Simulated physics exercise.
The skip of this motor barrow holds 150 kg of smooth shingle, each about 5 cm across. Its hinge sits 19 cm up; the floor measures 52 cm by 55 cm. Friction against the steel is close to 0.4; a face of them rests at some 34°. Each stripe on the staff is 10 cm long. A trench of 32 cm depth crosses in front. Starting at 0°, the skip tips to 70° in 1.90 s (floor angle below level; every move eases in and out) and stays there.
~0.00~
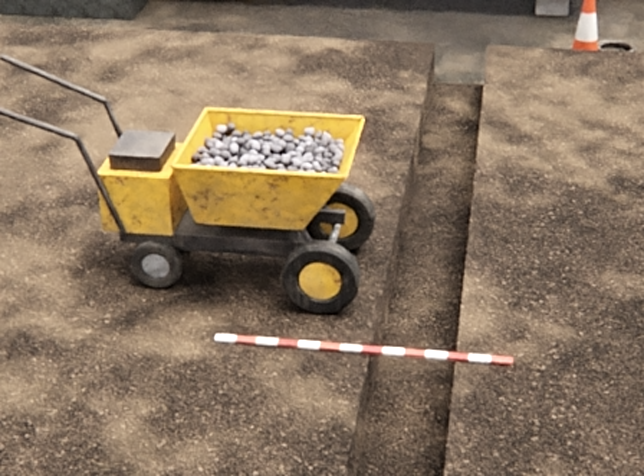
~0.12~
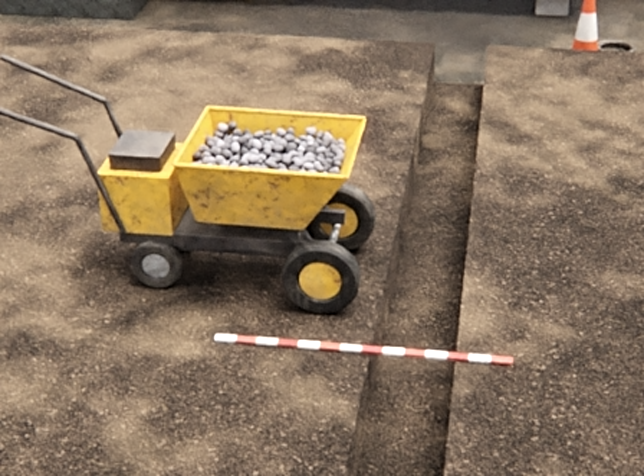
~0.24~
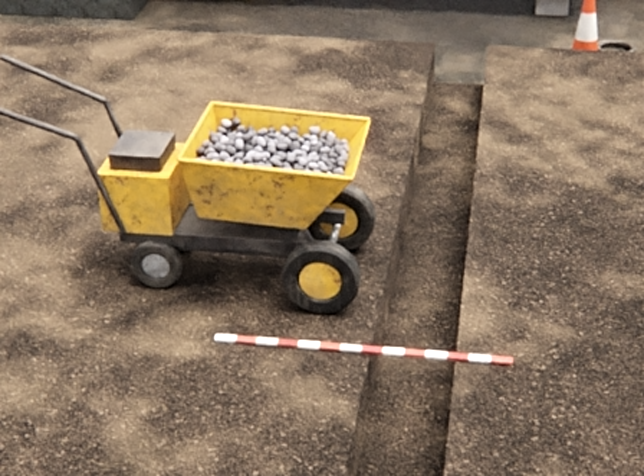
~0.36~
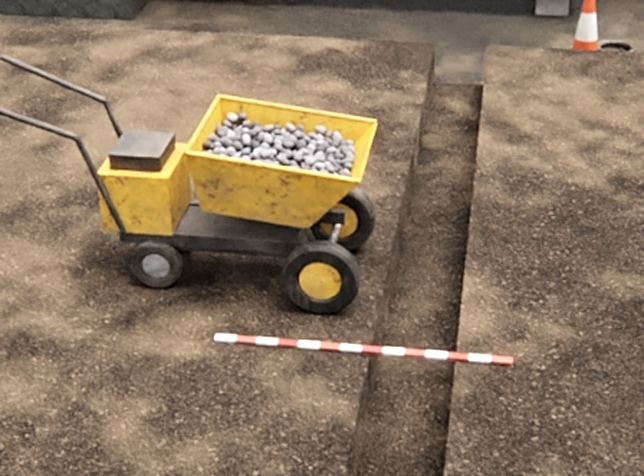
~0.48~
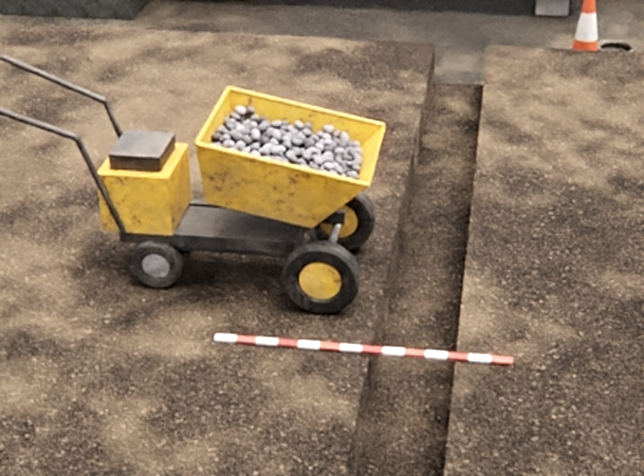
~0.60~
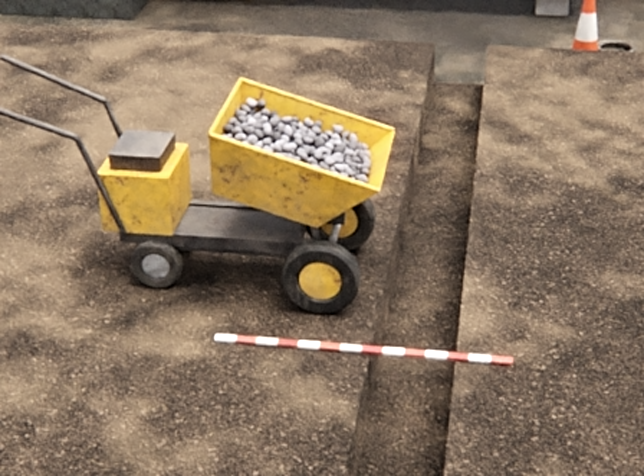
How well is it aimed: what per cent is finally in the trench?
Some 38 per cent of it.
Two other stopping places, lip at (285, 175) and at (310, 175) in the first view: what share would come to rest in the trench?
Near 95 per cent from the first place, 75 from the second.
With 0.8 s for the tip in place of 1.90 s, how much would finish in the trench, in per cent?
Then about 25 per cent.
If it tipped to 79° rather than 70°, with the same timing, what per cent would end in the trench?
It would be near 30 per cent.
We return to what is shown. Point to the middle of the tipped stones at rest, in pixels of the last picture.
Around (489, 284).
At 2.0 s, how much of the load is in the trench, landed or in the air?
About 5 per cent by then.
After 1.4 s the floor is at 59°; 100 % in the skip; the foremost stones are at (446, 229).
After 2.0 s the floor is at 70°; 48 % in the skip, 5 % in the trench, 47 % past the trench; the foremost stones are at (583, 290).
After 2.3 s the floor is at 70°; 25 % in the skip, 13 % in the trench, 62 % past the trench; the foremost stones are past the picture's edge.
After 4.3 s the floor is at 70°; 0 % in the skip, 38 % in the trench, 62 % past the trench; the foremost stones are past the picture's edge.
